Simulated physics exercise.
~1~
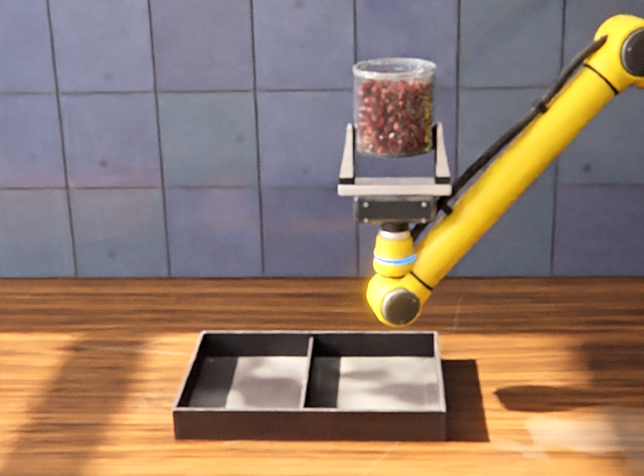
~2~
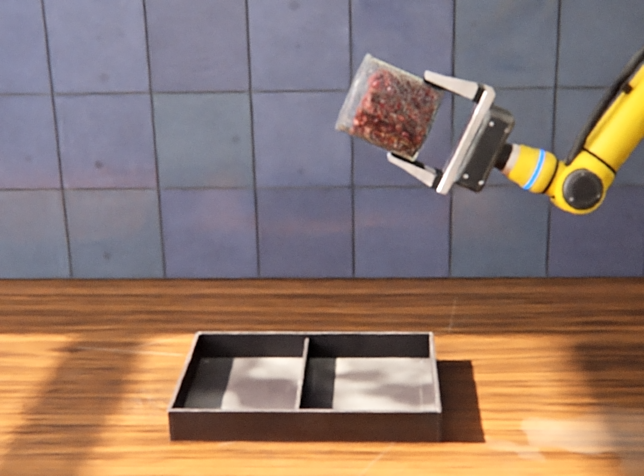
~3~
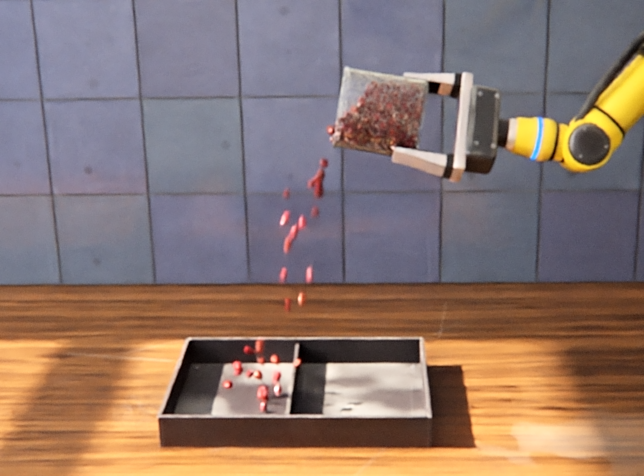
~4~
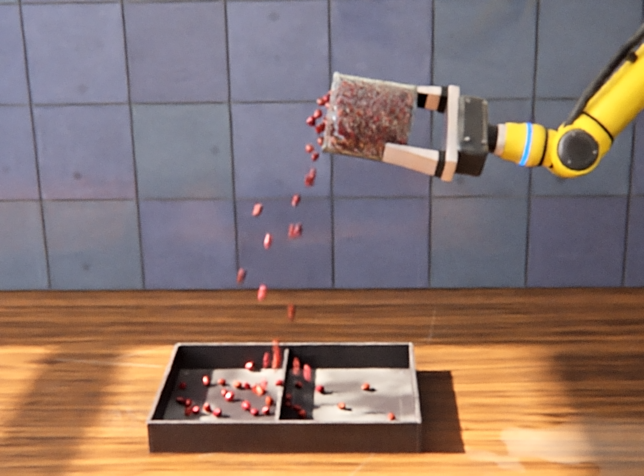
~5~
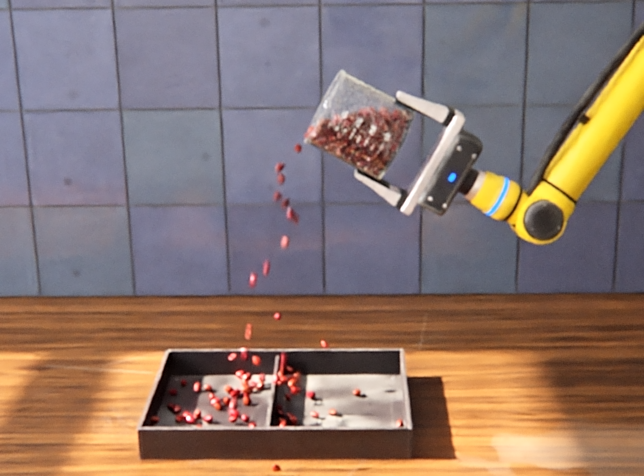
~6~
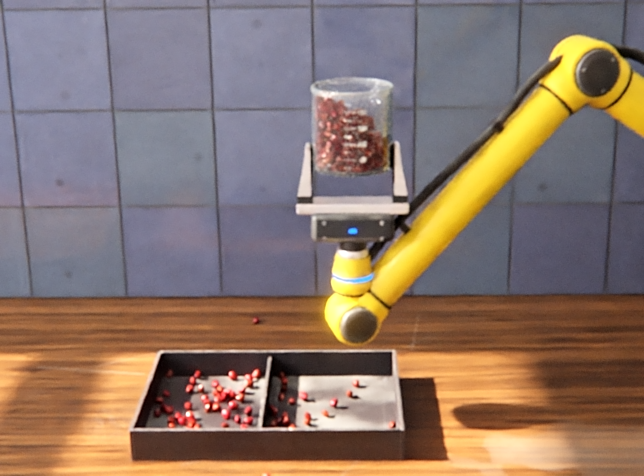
Yellow robot arm tipping a clear tumbler, spilling red beans into a black divided tray, then returning it upright still partly full.
